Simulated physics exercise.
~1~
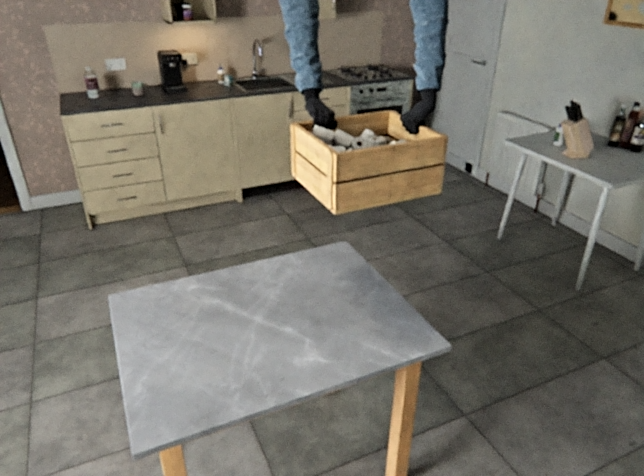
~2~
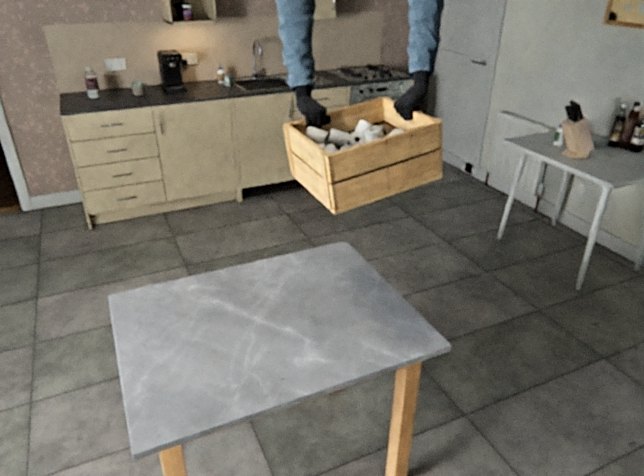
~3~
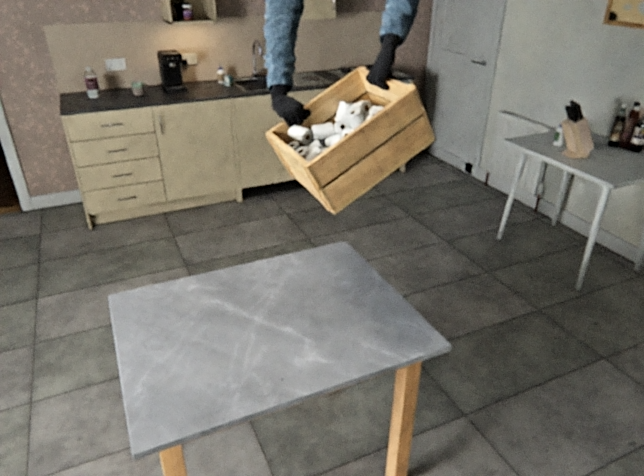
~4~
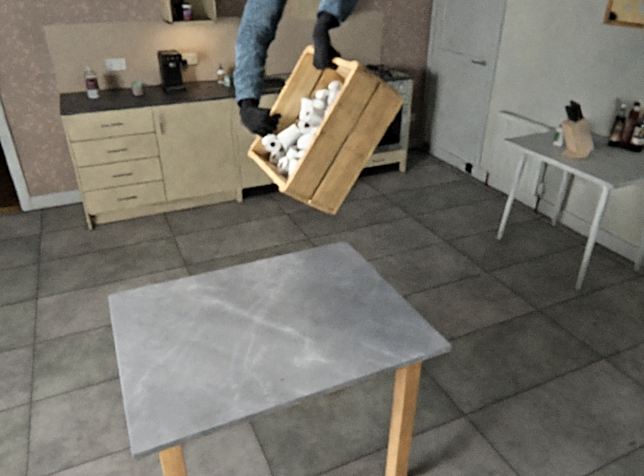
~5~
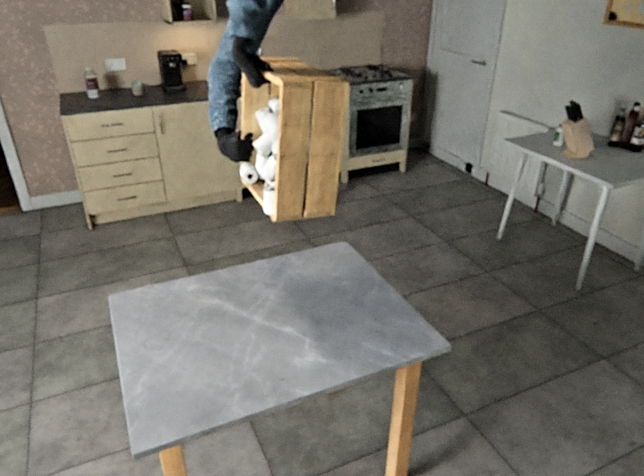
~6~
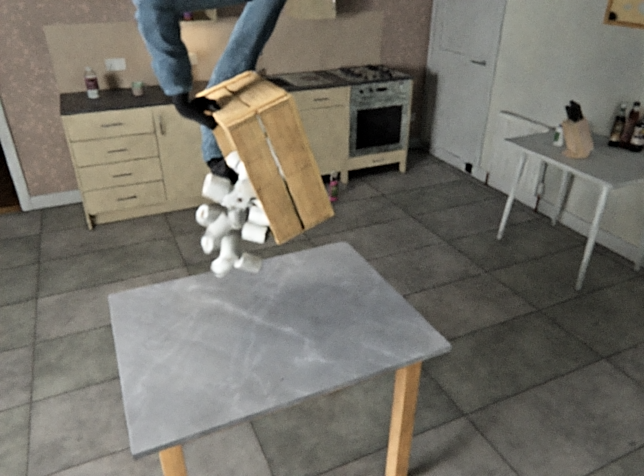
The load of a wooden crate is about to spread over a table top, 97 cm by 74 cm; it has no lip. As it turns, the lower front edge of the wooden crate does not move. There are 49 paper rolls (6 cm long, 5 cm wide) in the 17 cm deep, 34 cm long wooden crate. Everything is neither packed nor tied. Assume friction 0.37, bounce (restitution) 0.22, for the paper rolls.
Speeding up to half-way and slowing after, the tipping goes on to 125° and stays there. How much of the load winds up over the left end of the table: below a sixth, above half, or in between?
My guess is it reaches a sixth but not beyond half.
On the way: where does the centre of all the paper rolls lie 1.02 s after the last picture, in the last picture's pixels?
Centre: Approx. (177, 342).
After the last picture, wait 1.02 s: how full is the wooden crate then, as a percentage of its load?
I'd say close to 0 in a hundred.
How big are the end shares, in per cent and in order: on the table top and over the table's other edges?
About 65 in a hundred first and about 10 in a hundred second.
Then, 0.45 s after the last picture, tilt 125°; 43 on the table top, 2 over the left end of the table and 4 in the air.
Then, 1.02 s after the last picture, tilt 125°; 34 on the table top, 12 over the left end of the table and 3 over the table's other edges.
Then, 1.82 s after the last picture, tilt 125°; 31 on the table top, 13 over the left end of the table and 5 over the table's other edges.
Outcome (2.84 s after the last picture), 31 on the table top, 13 over the left end of the table and 5 over the table's other edges. Asked share, 13 of 49, 27 per cent.
